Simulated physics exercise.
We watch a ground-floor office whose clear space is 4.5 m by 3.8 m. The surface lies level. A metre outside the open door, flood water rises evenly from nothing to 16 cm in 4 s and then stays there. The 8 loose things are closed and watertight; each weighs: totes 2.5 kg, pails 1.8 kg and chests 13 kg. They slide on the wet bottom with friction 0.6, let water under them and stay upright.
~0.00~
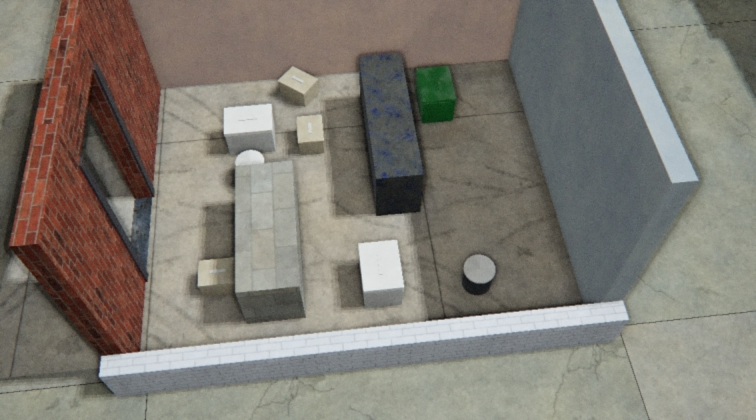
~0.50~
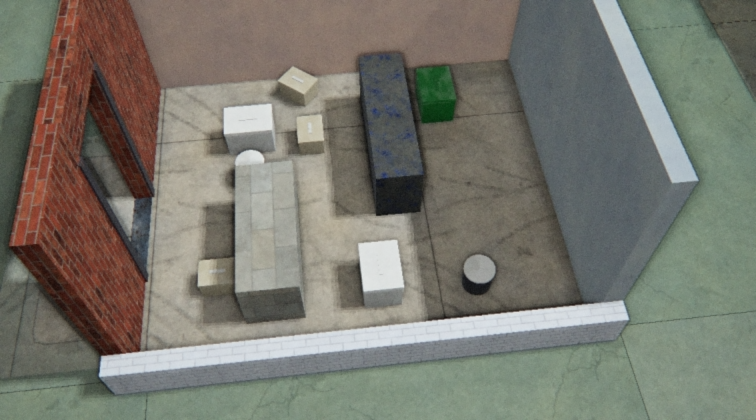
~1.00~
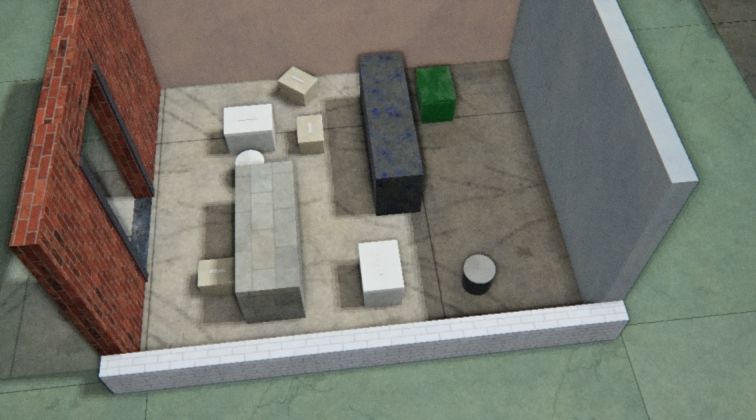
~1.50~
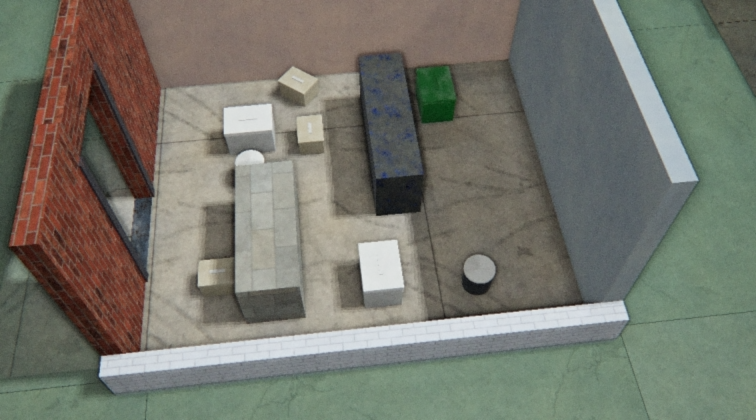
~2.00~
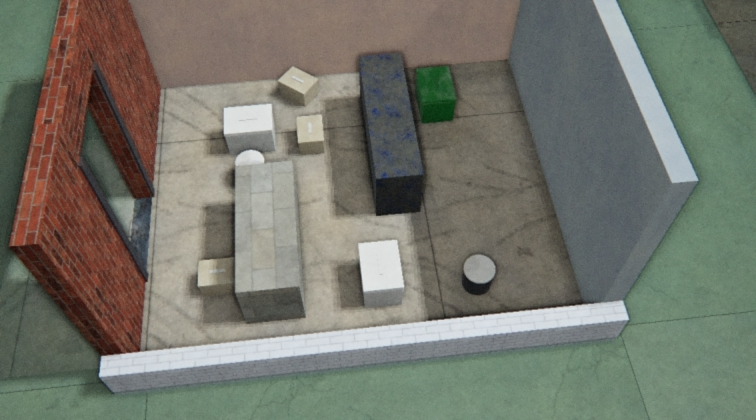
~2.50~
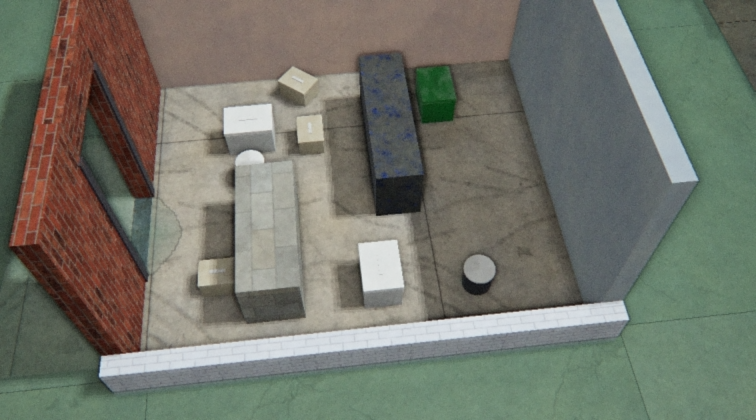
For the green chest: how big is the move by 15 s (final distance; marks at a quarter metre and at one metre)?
Green chest barely shifts.
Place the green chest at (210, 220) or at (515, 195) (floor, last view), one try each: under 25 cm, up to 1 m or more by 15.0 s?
In turn: It travels far; it stays put.
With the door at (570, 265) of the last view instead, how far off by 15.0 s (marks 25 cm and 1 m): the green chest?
In that case the green chest stays put.
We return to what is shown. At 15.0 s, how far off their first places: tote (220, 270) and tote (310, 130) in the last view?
In turn: 30 cm, 250 cm.
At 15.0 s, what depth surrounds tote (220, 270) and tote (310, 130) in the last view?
Roughly 10 and 5 cm.
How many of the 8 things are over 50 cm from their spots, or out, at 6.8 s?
By then 2.
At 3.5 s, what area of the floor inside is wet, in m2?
About 1.5 m2.
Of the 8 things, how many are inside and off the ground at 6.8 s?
I count 2.
After 3.5 s the green chest is near (436, 83), 0.0 m from its start, aground; 0 afloat.
After 6.8 s the green chest is near (436, 83), 0.0 m from its start, aground; 2 afloat.
After 11.0 s the green chest is near (436, 83), 0.0 m from its start, aground; 5 afloat.
After 15.0 s the green chest is near (436, 84), 0.0 m from its start, aground; 6 afloat.
